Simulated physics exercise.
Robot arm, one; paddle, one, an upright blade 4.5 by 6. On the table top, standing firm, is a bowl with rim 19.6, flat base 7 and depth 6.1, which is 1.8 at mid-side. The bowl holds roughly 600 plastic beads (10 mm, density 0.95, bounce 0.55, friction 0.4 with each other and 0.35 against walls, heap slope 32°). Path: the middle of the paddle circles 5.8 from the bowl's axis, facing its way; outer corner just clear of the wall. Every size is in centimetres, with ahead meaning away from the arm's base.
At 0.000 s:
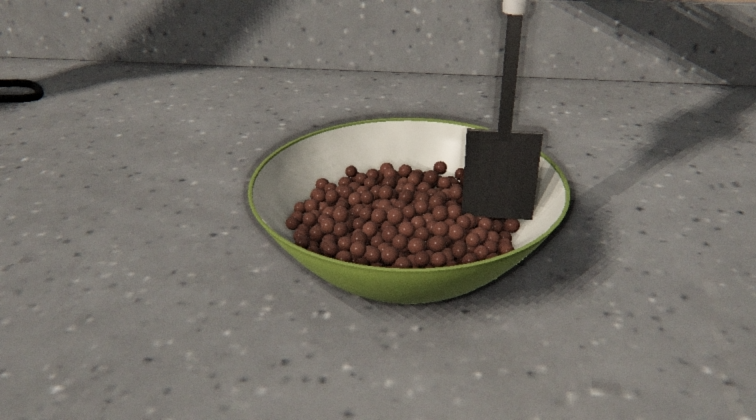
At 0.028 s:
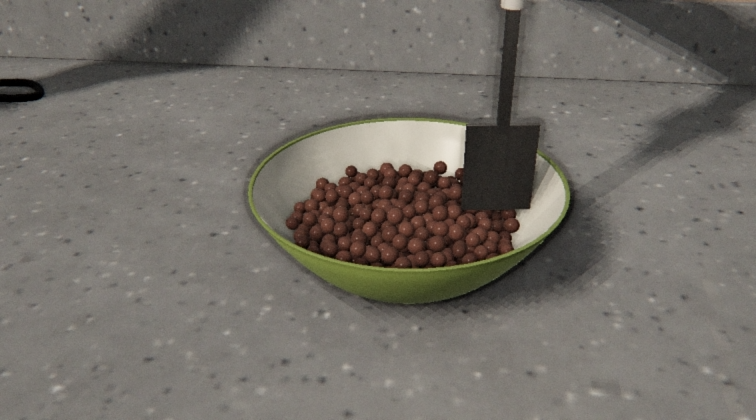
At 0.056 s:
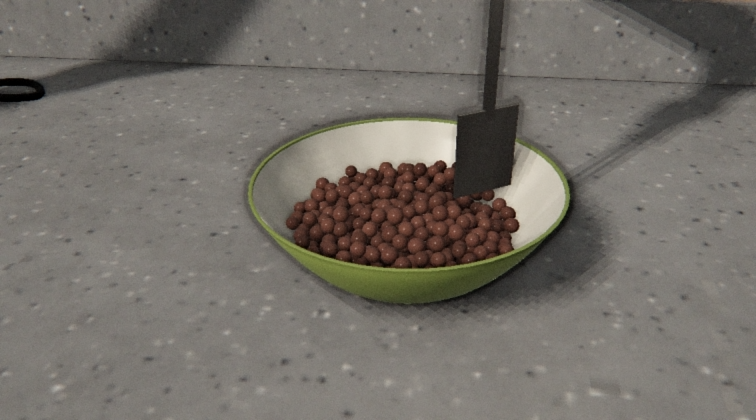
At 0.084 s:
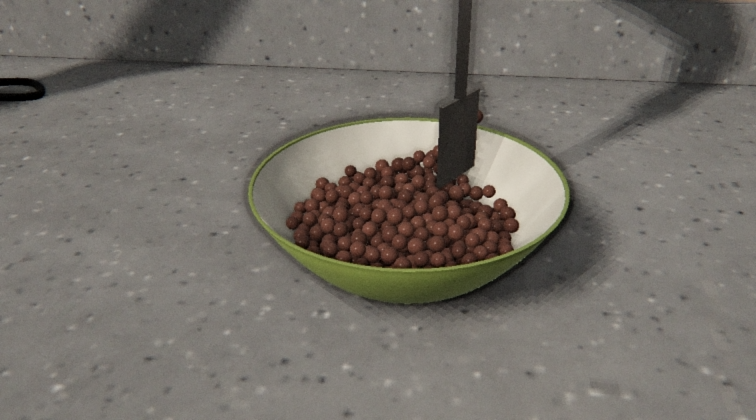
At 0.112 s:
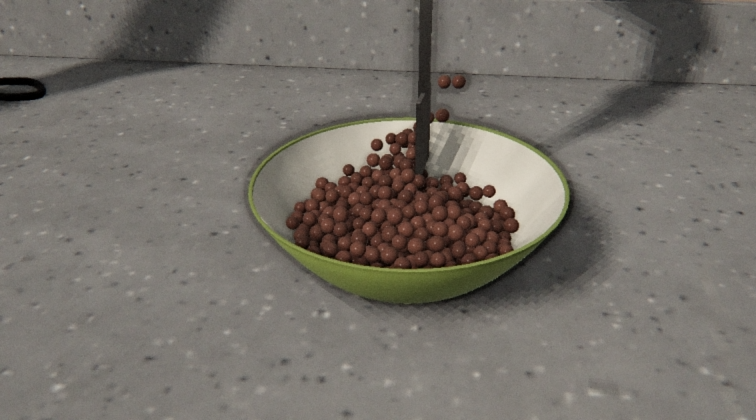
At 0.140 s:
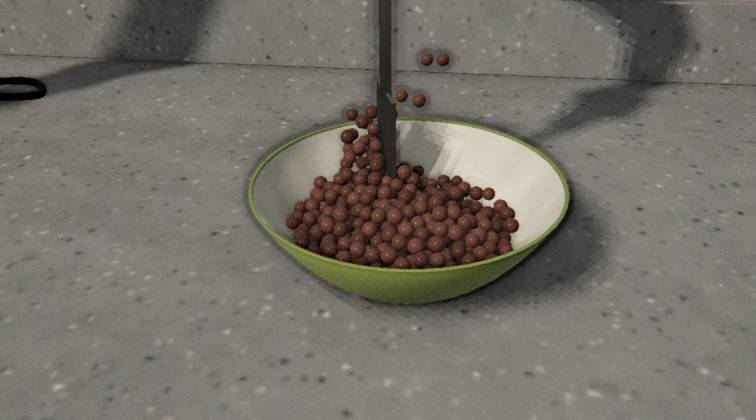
A dark, flat paddle swept leftward along the far side of a green-rimmed white bowl of reddish-brown beads, turning edge-on as it pushed them into a heap and flicked a few into the air.
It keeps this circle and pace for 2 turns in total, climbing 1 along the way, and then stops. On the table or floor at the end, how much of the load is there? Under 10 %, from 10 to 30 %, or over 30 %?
From 10 to 30 %.
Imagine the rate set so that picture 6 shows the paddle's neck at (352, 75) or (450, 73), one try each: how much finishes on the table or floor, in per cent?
Near 15 per cent for the first, near 5 per cent for the second.
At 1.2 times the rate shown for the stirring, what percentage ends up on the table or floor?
15 %.
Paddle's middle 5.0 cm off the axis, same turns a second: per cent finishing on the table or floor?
That would give close to 35 per cent.
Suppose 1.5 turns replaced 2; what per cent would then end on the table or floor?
10 %.
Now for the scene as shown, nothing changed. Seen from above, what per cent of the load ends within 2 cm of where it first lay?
About 70 %.
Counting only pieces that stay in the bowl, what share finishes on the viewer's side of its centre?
I'd put it at roughly 50 per cent.
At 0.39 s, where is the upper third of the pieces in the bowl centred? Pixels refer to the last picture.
Centre estimate: Approx. (425, 215) px.
After 0.39 s, 348° round, highest piece 10 above the table; 535 in the bowl, 31 on the table or floor, 32 in flight or on the tool.
After 0.64 s, 223° round, highest piece 6 above the table; 511 in the bowl, 84 on the table or floor, 3 in flight or on the tool.
After 0.97 s, 0° round, highest piece 5 above the table; 511 in the bowl, 87 on the table or floor.
After 1.67 s, 0° round, highest piece 5 above the table; 511 in the bowl, 87 on the table or floor.
In the end, 511 in the bowl, 87 on the table or floor. That is 15 % on the table or floor.
